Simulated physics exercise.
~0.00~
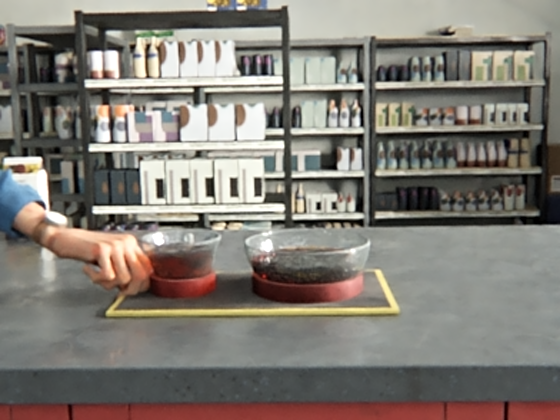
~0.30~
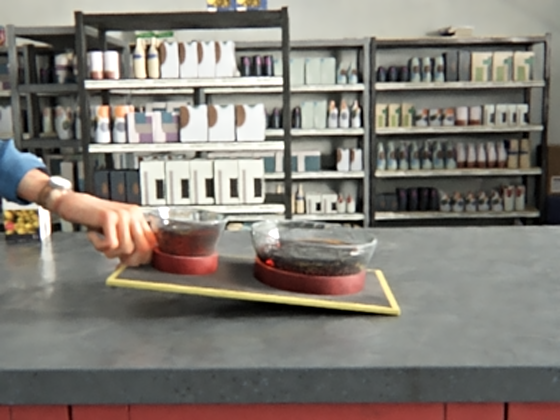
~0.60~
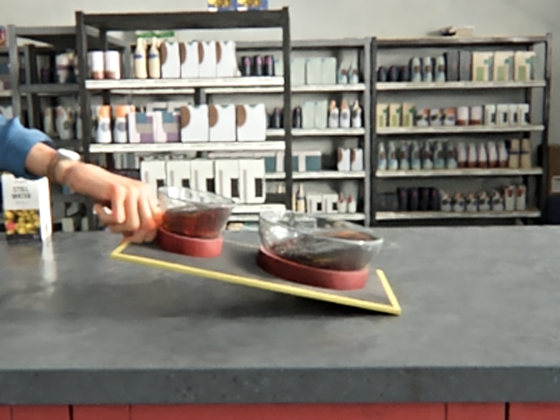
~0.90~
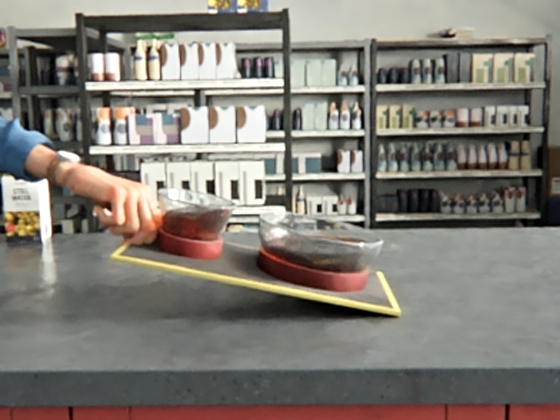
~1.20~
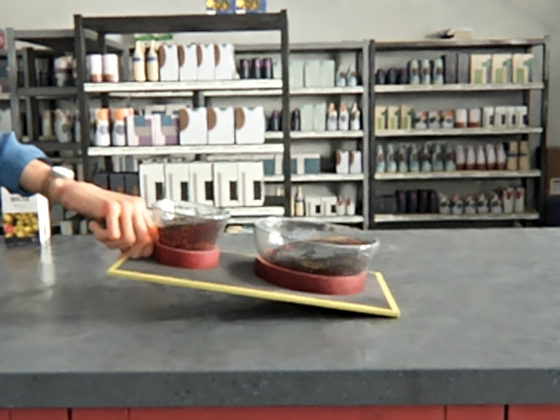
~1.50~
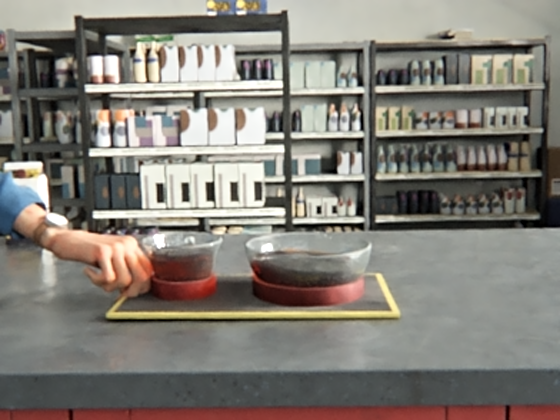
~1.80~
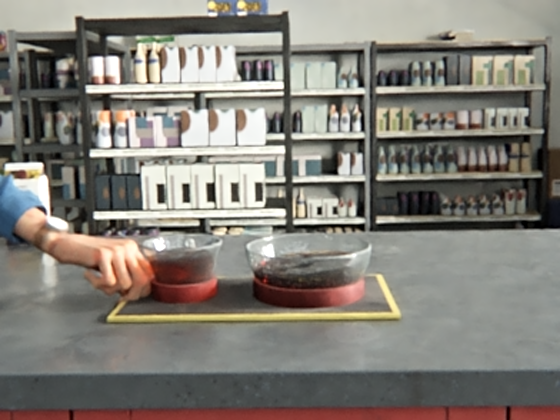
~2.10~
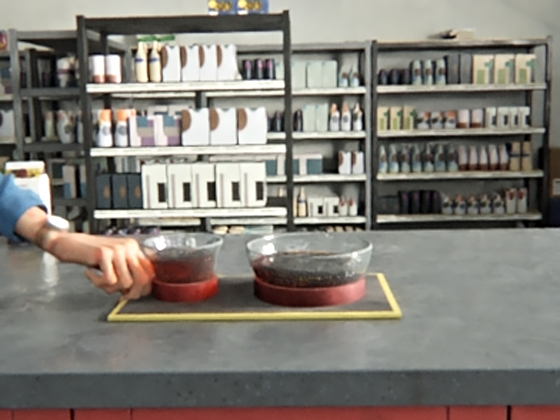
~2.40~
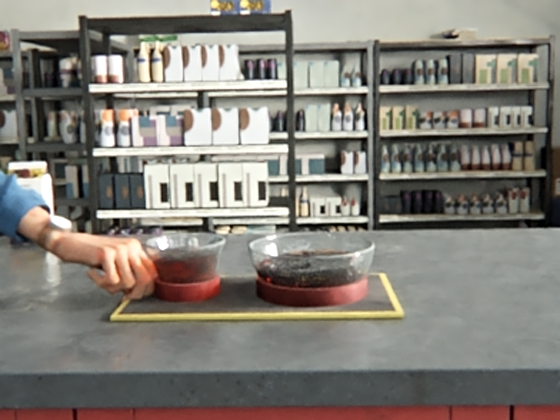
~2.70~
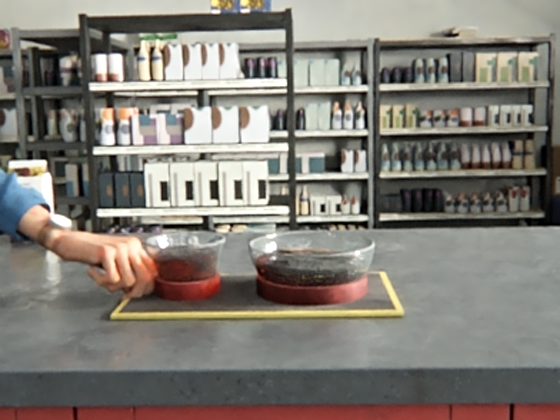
A hand tilts up a tray holding two glass bowls, then lowers it flat again.
